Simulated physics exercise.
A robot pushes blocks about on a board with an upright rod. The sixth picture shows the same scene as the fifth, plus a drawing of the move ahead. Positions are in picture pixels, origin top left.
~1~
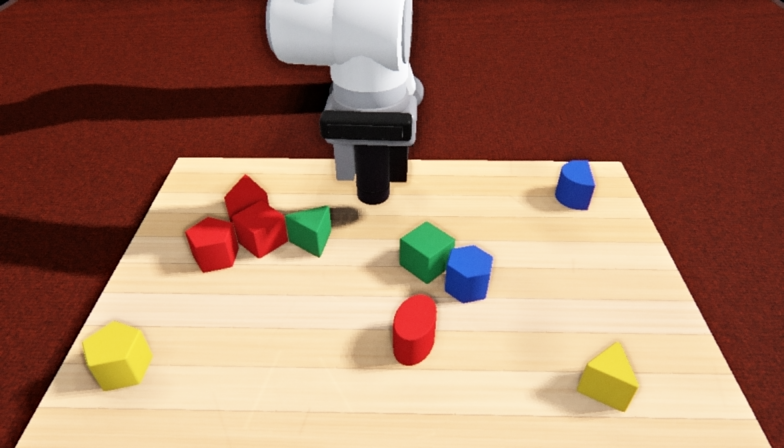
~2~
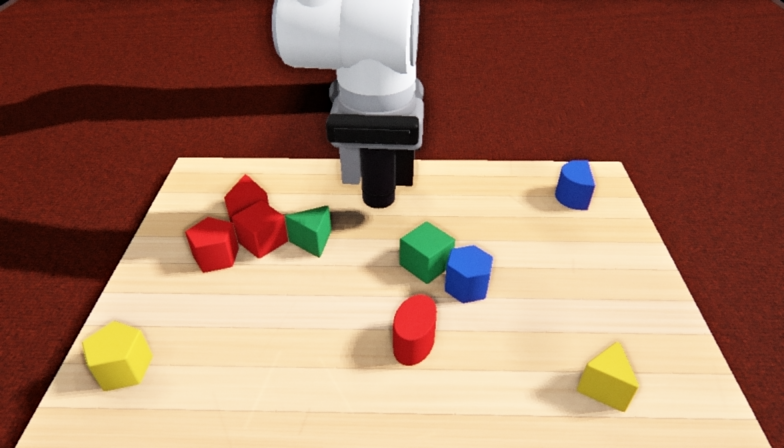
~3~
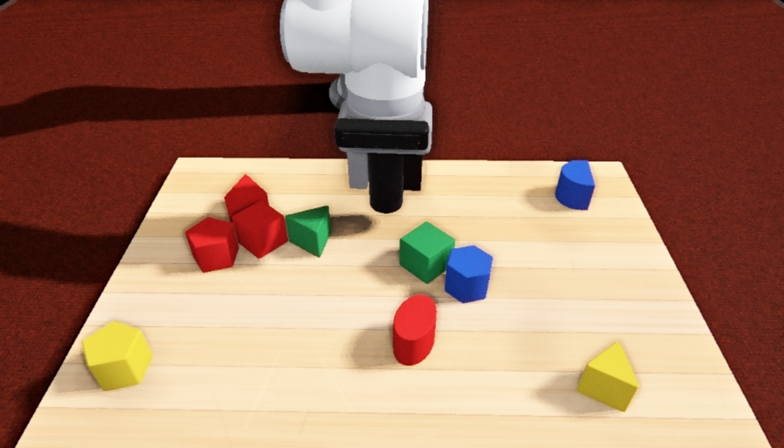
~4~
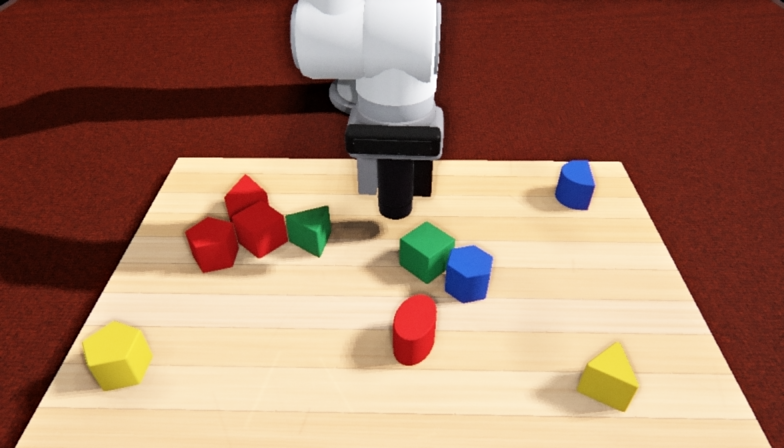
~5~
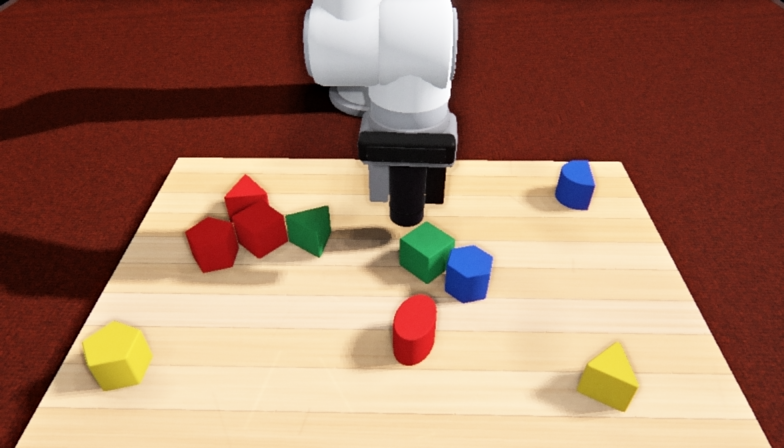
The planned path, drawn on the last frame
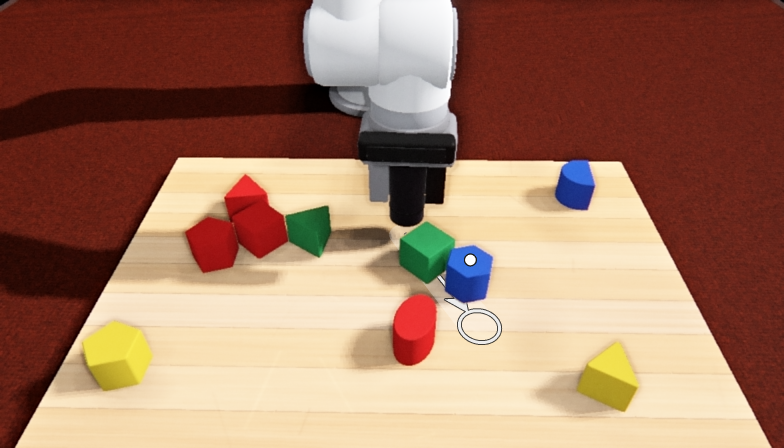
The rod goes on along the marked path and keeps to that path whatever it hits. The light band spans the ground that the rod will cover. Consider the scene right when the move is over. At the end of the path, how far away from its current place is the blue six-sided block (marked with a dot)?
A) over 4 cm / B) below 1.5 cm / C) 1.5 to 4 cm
It's A.
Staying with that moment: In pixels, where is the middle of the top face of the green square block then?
Final place: (467, 332).
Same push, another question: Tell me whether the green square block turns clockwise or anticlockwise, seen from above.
Viewed from above: Clockwise.
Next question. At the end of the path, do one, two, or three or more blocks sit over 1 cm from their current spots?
Count: 2.
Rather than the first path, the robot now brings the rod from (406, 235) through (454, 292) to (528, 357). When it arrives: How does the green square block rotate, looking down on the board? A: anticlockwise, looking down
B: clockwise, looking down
It's B.
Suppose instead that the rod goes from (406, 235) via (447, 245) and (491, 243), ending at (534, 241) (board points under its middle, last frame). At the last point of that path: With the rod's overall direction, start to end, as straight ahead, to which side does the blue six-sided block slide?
It goes toward the right-hand side.
Drawn move, from (406, 235) directly to (479, 326); the dot is on the blue six-sided block.
The first path, step by step. One third of the way, rod at (429, 245); green square block at (444, 263), turned 25° clockwise; blue six-sided block at (492, 281), turned 35° anticlockwise.
Two thirds of the way, rod at (455, 275); green square block at (459, 299), turned 45° clockwise; blue six-sided block at (504, 292), turned 75° anticlockwise.
At the end, rod at (482, 308); red oval block still; green square block at (467, 332), turned 80° clockwise; blue six-sided block at (530, 306), turned 110° anticlockwise.
